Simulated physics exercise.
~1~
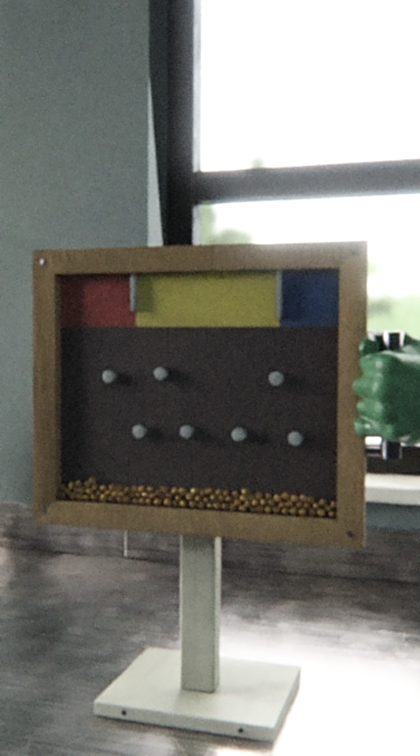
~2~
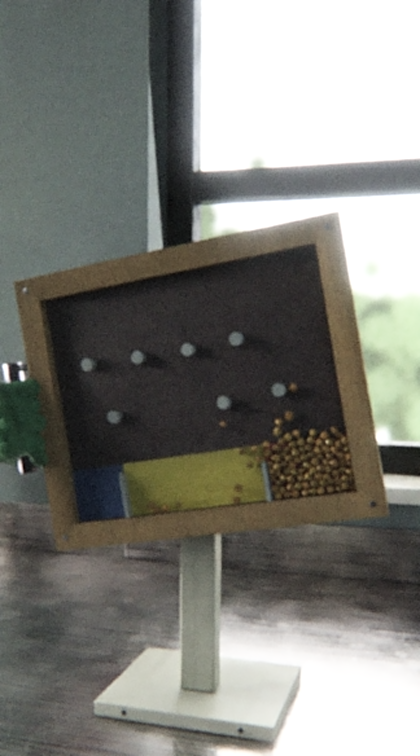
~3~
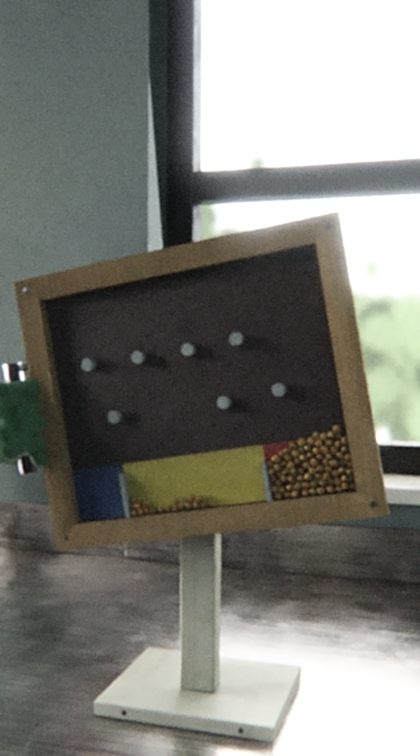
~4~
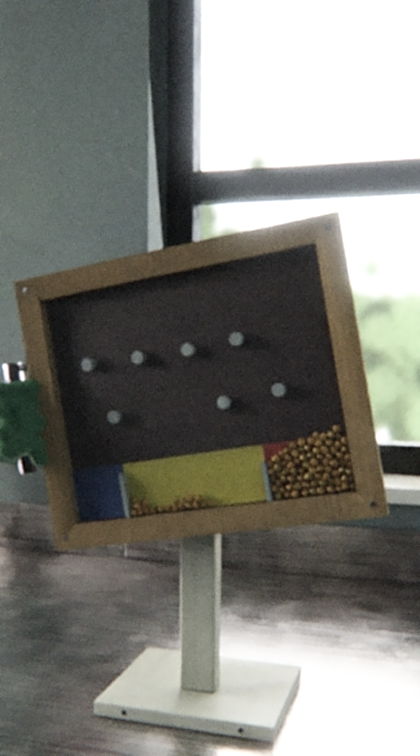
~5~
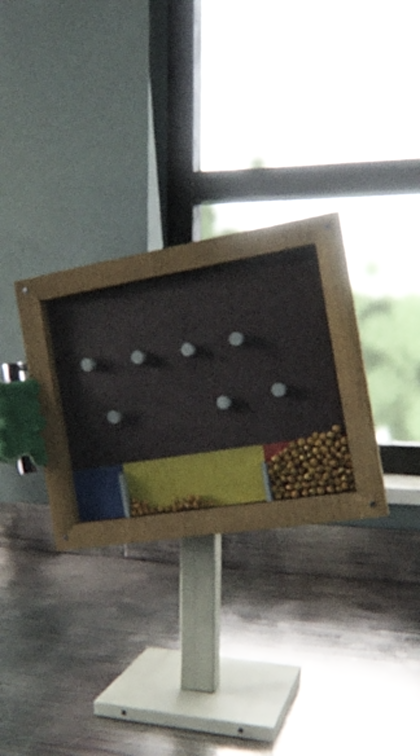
The clip opens on a wooden-framed case standing on a pale post near a window, its red, yellow and blue pockets along the top and a thin layer of small beads lying along the bottom. The case turns anticlockwise to a little past upside down, carrying the green object at its right edge around to the left. The beads pour into a heap at the lower right, with a few still falling past the pegs. They settle mostly in and just above the red pocket, with a small scattering in yellow and blue empty, and the tilted case stays still.
